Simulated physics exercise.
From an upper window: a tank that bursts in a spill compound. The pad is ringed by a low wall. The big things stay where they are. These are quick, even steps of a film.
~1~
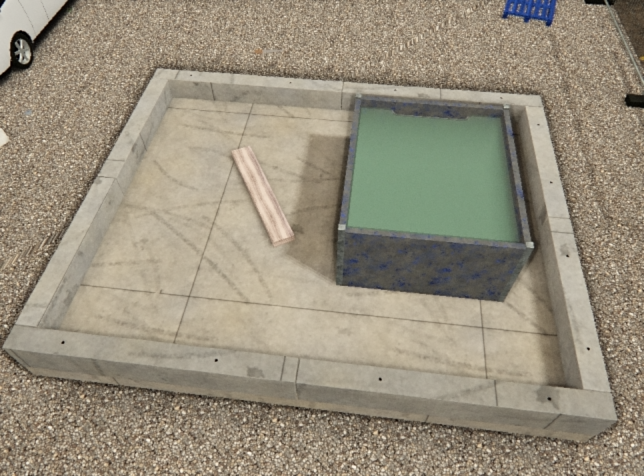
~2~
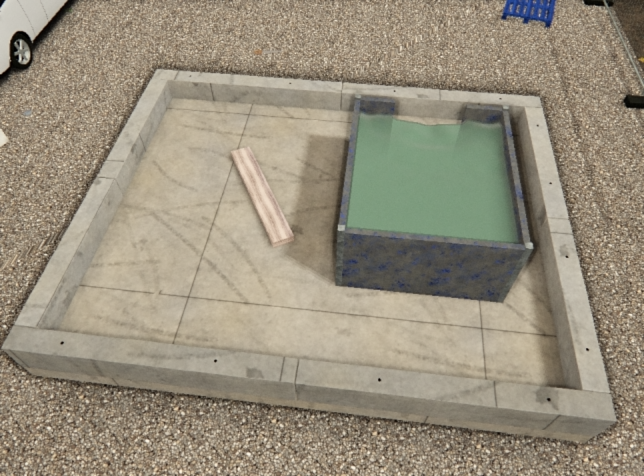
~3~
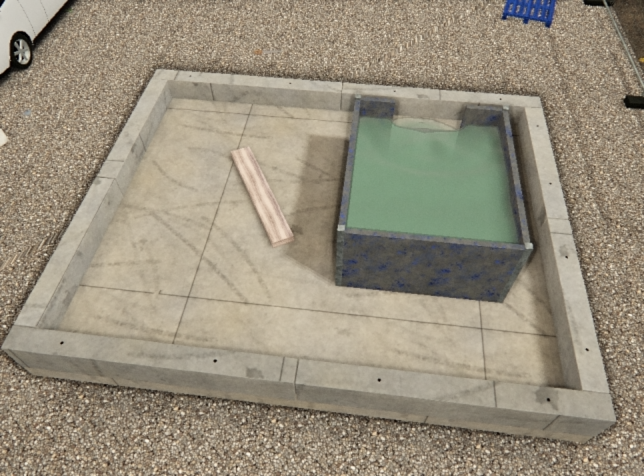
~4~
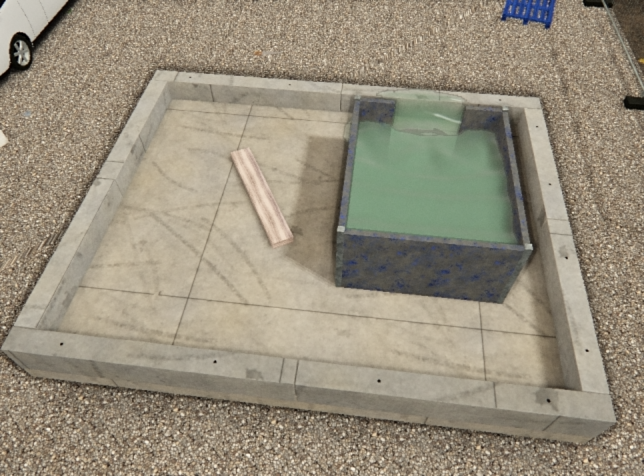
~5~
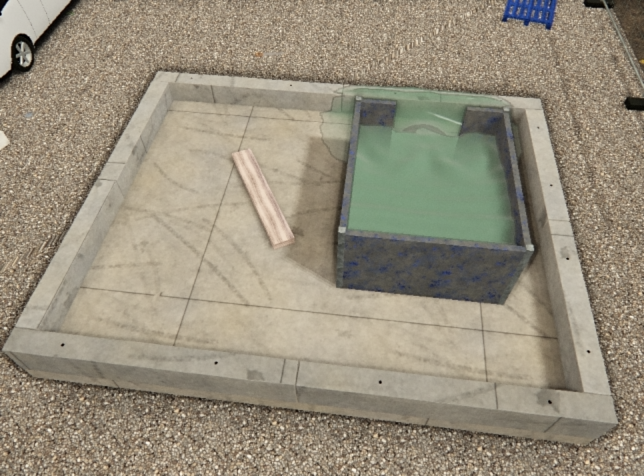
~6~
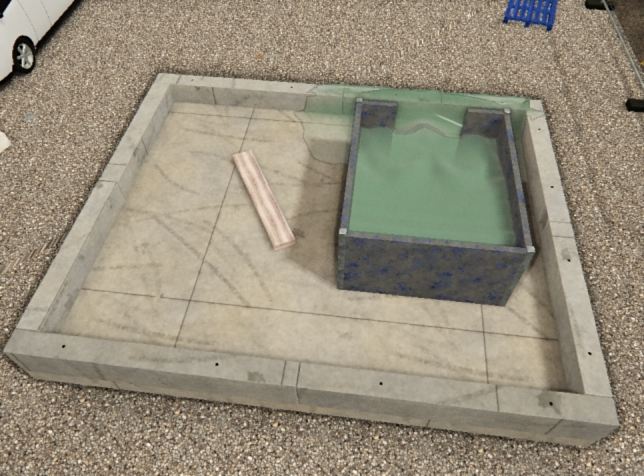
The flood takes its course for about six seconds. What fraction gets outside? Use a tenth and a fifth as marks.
The share lost is between a tenth and a fifth.
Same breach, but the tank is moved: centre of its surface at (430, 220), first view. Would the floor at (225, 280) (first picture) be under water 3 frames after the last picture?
At that place: No water.
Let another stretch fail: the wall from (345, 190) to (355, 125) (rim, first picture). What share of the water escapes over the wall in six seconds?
Near 2 in a hundred.
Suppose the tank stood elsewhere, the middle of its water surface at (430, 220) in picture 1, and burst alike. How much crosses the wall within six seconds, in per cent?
Roughly 6 per cent.
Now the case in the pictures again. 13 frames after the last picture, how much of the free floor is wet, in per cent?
About 60 per cent.
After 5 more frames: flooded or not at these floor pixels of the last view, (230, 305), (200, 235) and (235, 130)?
In that order: No water, clear, covered.
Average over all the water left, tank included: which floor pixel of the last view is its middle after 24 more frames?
Roughly at (373, 213).
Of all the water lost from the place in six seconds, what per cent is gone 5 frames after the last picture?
Near 40 in a hundred.
A moment on, water covers 20 % of the floor; the low wall has let 3 % over.
Next, water covers 30 % of the floor; the low wall has let 6 % over.
Then, water covers 55 % of the floor; the low wall has let 13 % over.
Later, water covers 80 % of the floor; the low wall has let 14 % over.
In the end, water covers 80 % of the floor; the low wall has let 14 % over.
